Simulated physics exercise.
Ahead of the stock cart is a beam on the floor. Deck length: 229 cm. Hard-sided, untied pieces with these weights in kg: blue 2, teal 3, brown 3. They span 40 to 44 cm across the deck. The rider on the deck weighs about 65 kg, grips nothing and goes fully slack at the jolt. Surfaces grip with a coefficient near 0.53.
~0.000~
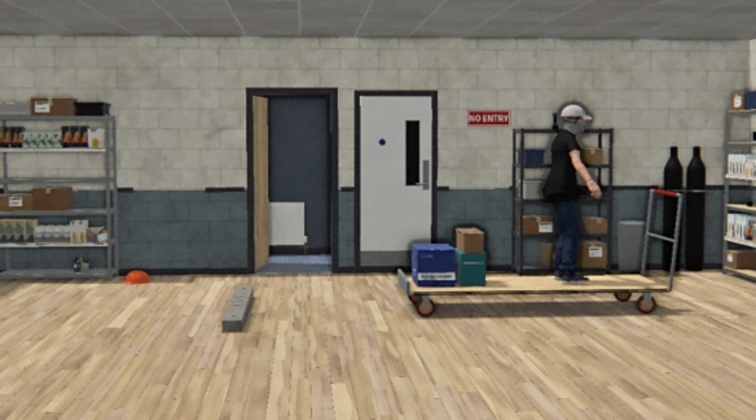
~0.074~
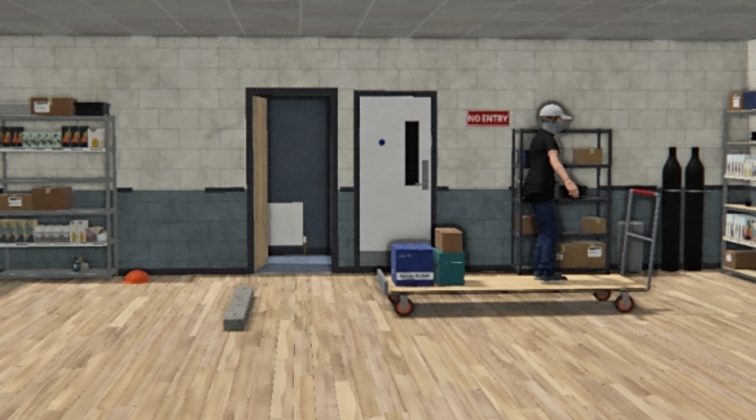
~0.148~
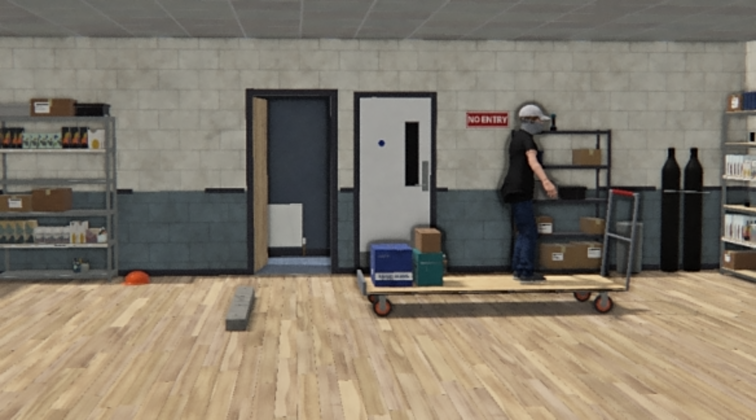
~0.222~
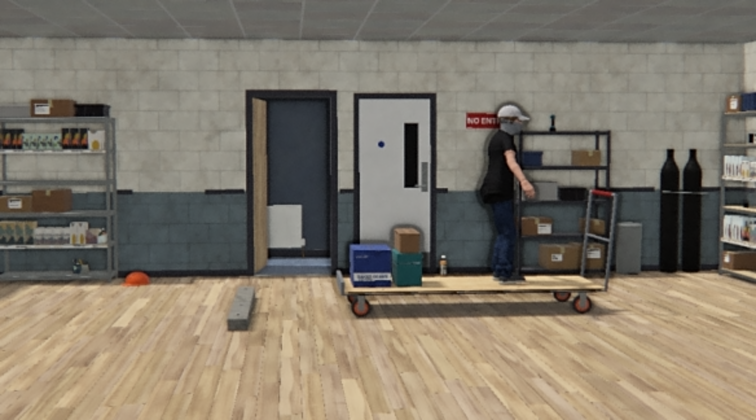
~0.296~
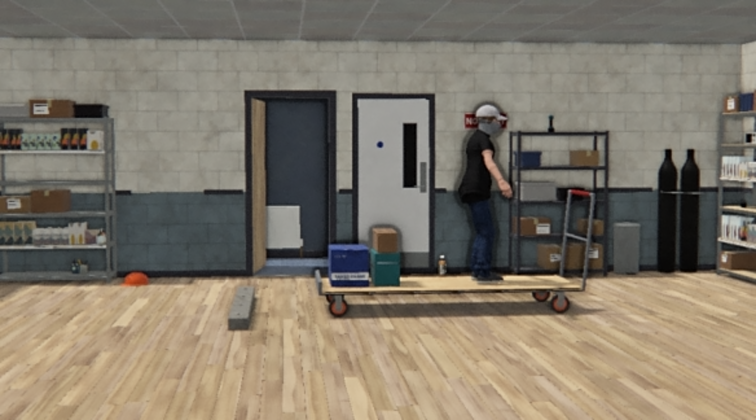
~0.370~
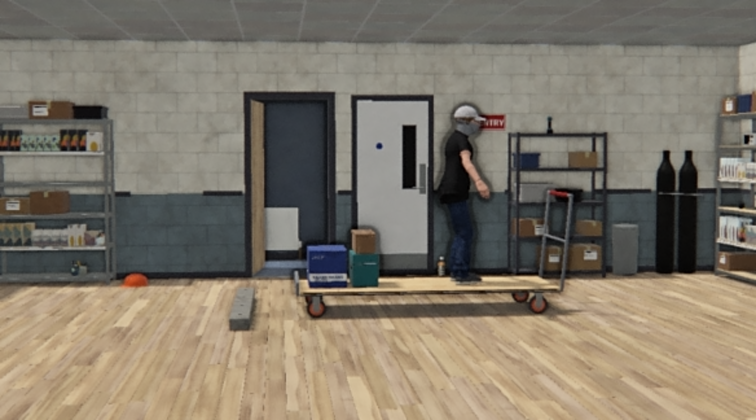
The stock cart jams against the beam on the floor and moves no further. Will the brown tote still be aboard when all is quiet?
In the end the brown tote flies off.
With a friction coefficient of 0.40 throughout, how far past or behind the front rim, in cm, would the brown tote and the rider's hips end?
Then brown 60 past, hips 0 behind.
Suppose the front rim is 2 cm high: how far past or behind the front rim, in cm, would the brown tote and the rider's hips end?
In that case brown 210 past, hips 10 past.
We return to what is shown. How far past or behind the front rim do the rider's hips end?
Some 30 cm behind it.
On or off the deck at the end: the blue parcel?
In the end: Blue off.
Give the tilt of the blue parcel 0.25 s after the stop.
About 30°.
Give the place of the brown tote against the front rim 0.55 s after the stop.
About 10 cm behind the rim.
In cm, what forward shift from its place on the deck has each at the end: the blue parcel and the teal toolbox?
Blue 60, teal 20.
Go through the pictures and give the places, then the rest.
The first frame shows brown tote (470, 241), teal toolbox (470, 267), rim corner (408, 291); 146 cm still to roll.
The second frame shows brown tote (448, 240), teal toolbox (449, 267), rim corner (386, 291); 126 cm still to roll.
The third frame shows brown tote (428, 241), teal toolbox (428, 267), rim corner (365, 291); 107 cm still to roll.
The fourth frame shows brown tote (407, 241), teal toolbox (407, 267), rim corner (343, 291); 87 cm still to roll.
The fifth frame shows brown tote (385, 241), teal toolbox (385, 267), rim corner (320, 291); 67 cm still to roll.
The sixth frame shows brown tote (363, 242), teal toolbox (364, 268), rim corner (298, 292); 47 cm still to roll. Speed about 2.7 m/s.
Impact comes at 0.55 s.
After 0.80 s the brown tote is 27 cm behind the rim, tilted 35°, near (272, 227) in the last picture's view.
After 1.10 s the brown tote is 12 cm behind the rim, tilted 5°, near (256, 223) in the last picture's view.
After 1.55 s the brown tote is 36 cm past the rim, tilted 50°, near (201, 251) in the last picture's view.
When all is still (3.0 s), past the rim, blue parcel and brown tote; behind it, teal toolbox and the rider's hips.
